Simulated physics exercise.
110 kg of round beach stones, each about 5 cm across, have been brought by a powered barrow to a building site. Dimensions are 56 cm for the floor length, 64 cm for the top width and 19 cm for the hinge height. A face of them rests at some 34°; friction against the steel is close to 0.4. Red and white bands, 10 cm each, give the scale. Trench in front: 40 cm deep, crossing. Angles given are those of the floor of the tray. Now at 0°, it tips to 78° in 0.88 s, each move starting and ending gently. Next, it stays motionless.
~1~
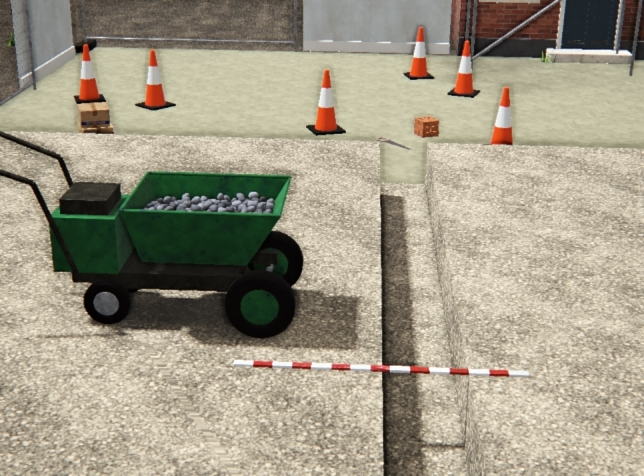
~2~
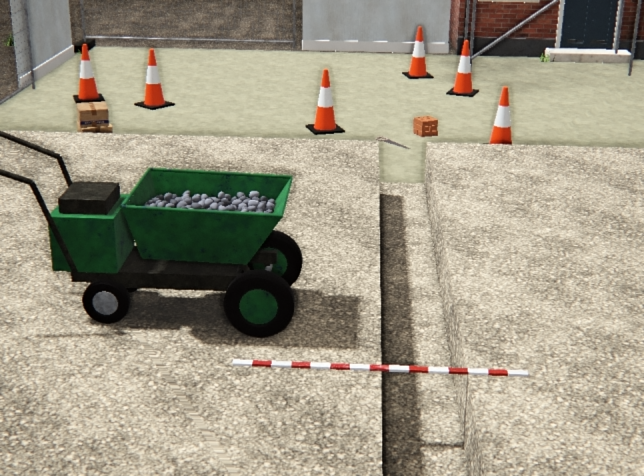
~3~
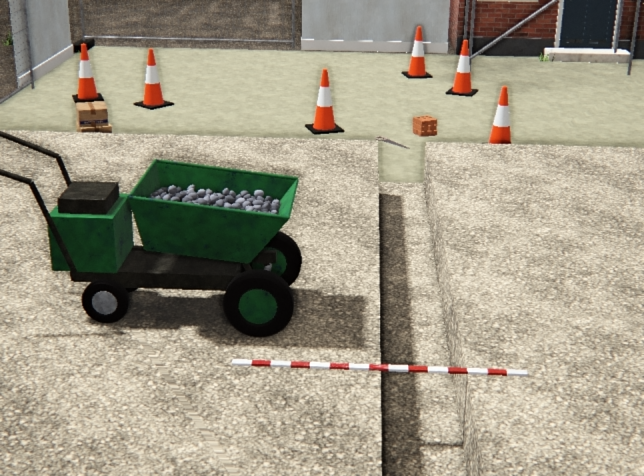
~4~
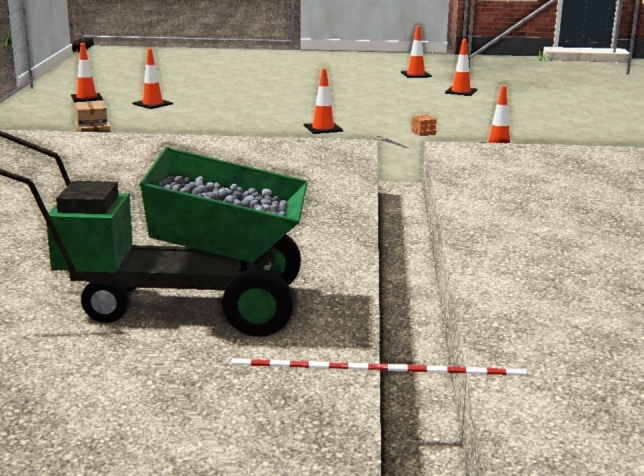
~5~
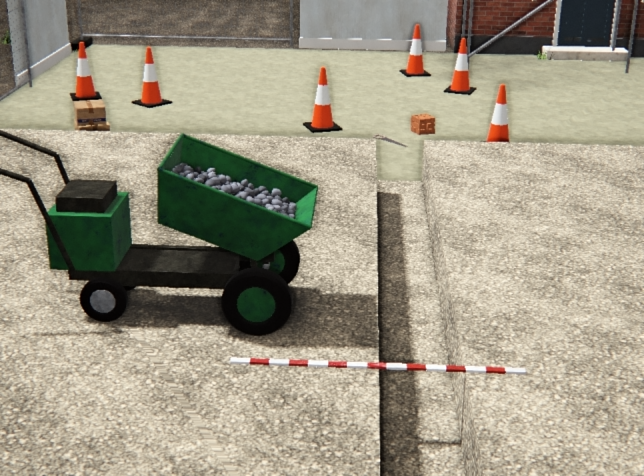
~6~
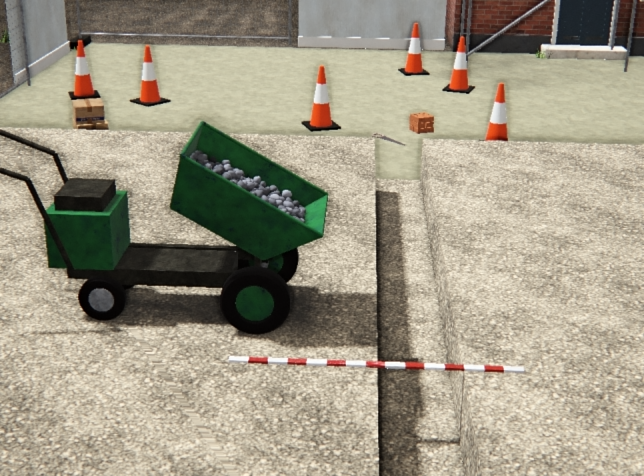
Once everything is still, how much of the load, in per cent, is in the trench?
About 99 per cent.
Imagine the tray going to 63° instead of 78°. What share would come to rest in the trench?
Roughly 70% would end there.
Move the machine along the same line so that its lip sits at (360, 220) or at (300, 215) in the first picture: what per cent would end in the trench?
From the first spot near 35, from the second near 95 per cent.
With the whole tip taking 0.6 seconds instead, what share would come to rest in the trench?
I'd put it at some 100 in a hundred.
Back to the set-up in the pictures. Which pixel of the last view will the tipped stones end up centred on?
I'd point somewhere around (417, 366).
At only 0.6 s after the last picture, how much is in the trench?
About 40 per cent by then.
Then, 0.3 s after the last picture the floor is at 66°, 100 % in the tray; the foremost stones are at (348, 259).
Then, 0.6 s after the last picture the floor is at 78°, 57 % in the tray, 4 % short of the trench, 39 % in the trench; the foremost stones are at (436, 338).
Then, 1.0 s after the last picture the floor is at 78°, 14 % in the tray, 3 % short of the trench, 83 % in the trench; the foremost stones are at (445, 356).
Then, 2.9 s after the last picture the floor is at 78°, 0 % in the tray, 1 % short of the trench, 99 % in the trench; the foremost stones are at (449, 380).
